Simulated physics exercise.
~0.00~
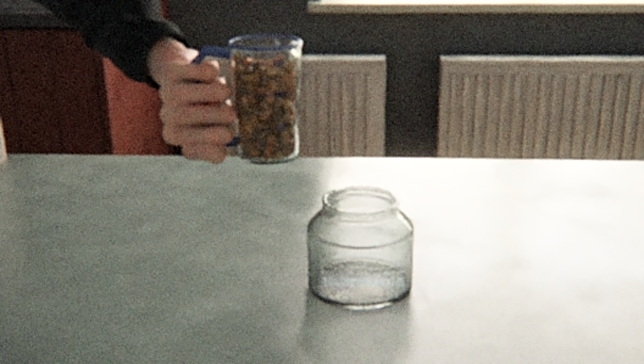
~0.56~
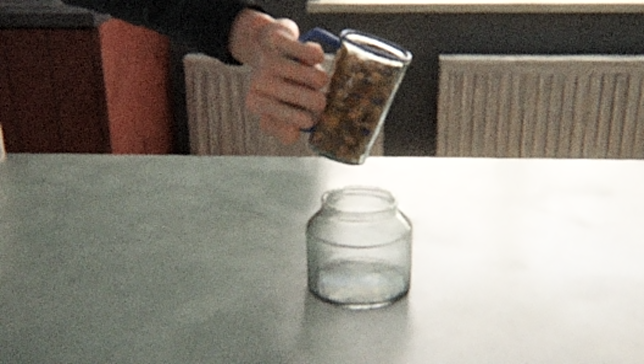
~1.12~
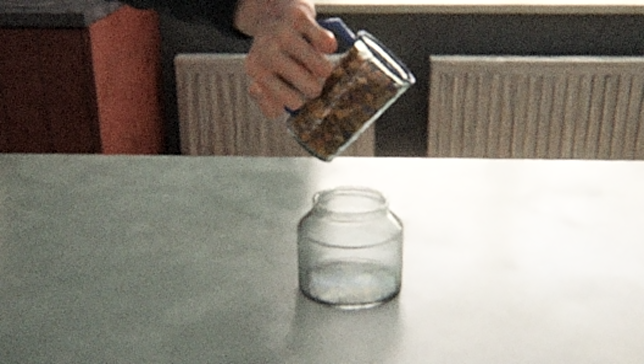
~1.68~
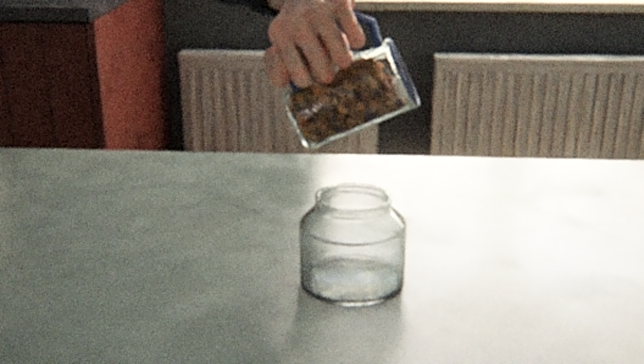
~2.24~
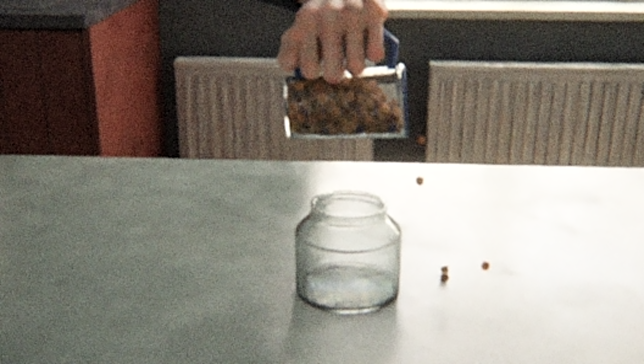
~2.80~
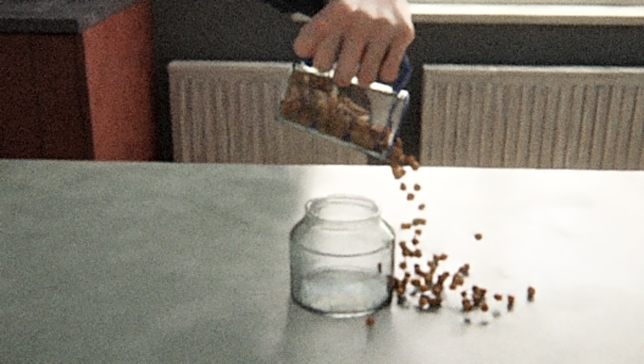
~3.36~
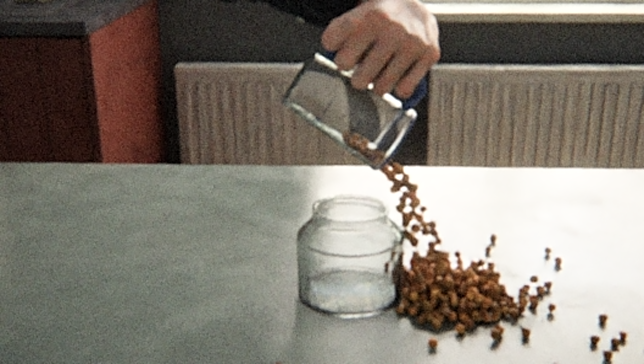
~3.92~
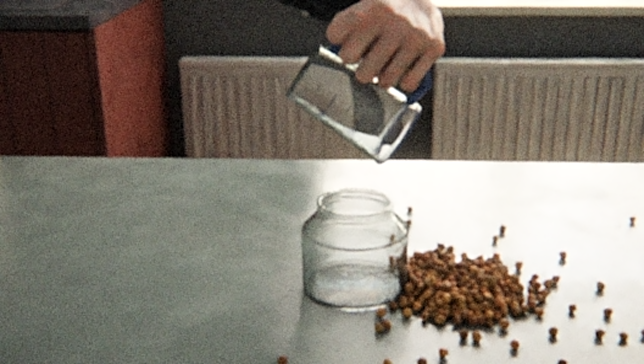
At first, a hand holds a glass cup full of small brown roasted chickpeas upright by its handle, up and to the left of an empty glass jar on a pale table. The hand carries the cup right until it is above the jar and begins tipping it to the right. Once the cup lies on its side, a few pieces drop past the jar onto the table. The cup tips further and a stream pours down just right of the jar, building a heap. Finally the cup is empty, the jar holds nothing, and the chickpeas lie piled and scattered on the table.
